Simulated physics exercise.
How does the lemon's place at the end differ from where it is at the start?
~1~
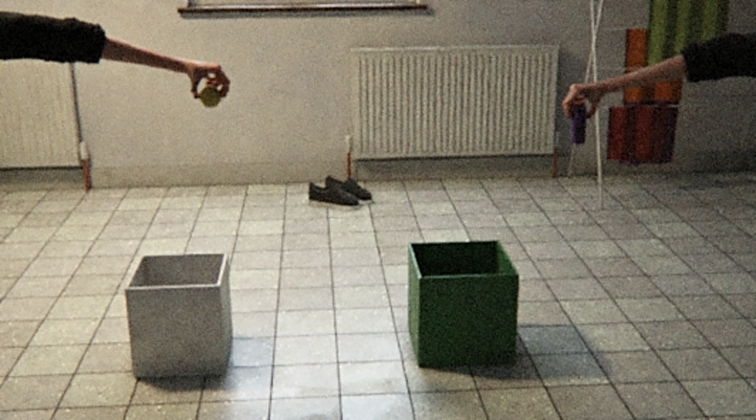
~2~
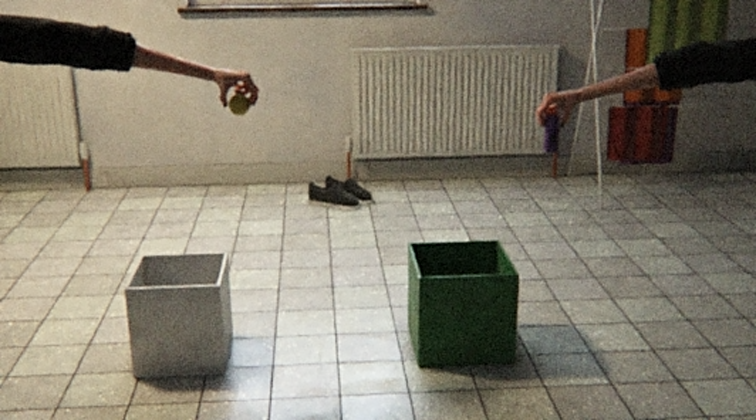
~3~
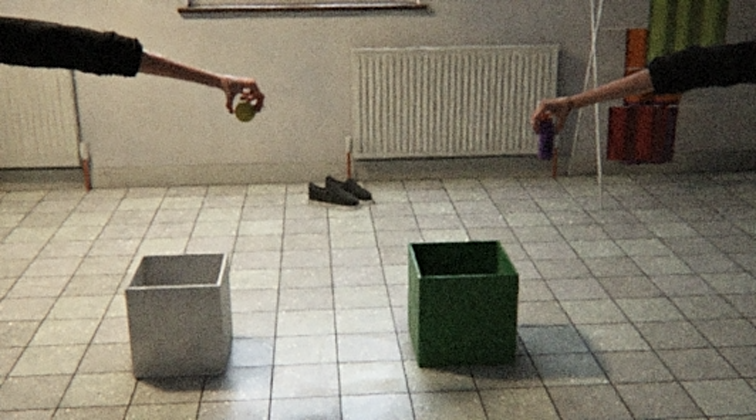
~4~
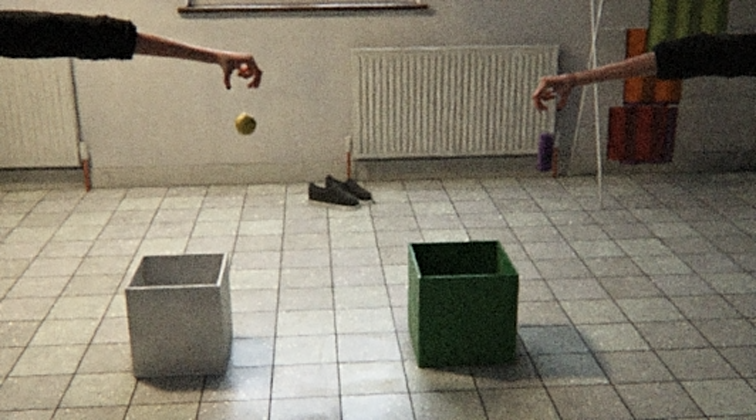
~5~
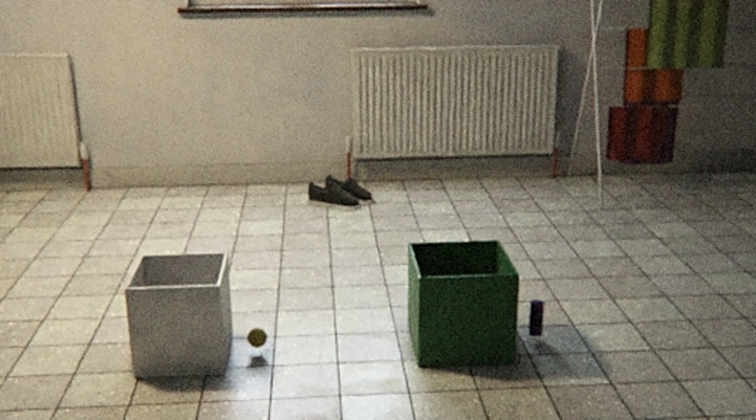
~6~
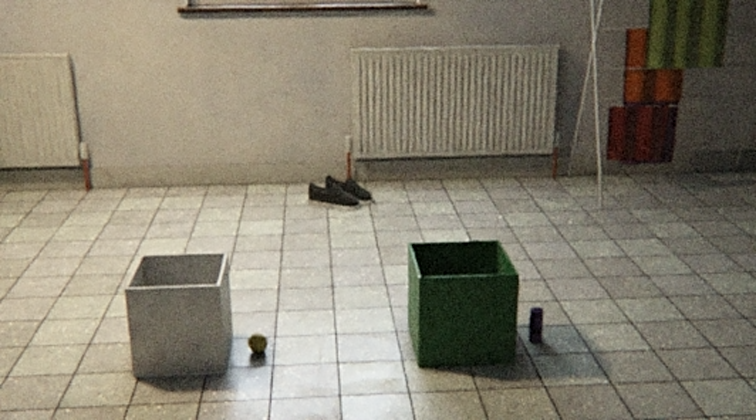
At the start the lemon is held up in the hand on the left, high above the floor. At the end it rests on the tiles, lower and a little further right, just to the right of the pale grey box.
Two dark-sleeved arms reach in from the left and right of a tiled room, seen from the front and slightly above, one holding a yellow lemon and the other an upright purple shaker. Below stand an open pale grey box on the left and a green one on the right, with dark shoes and a radiator behind. The hands move inward, sink slightly, then let go and draw back out of view. Both objects drop, missing the boxes. The lemon ends on the floor just right of the grey box, and the shaker stands just right of the green one.
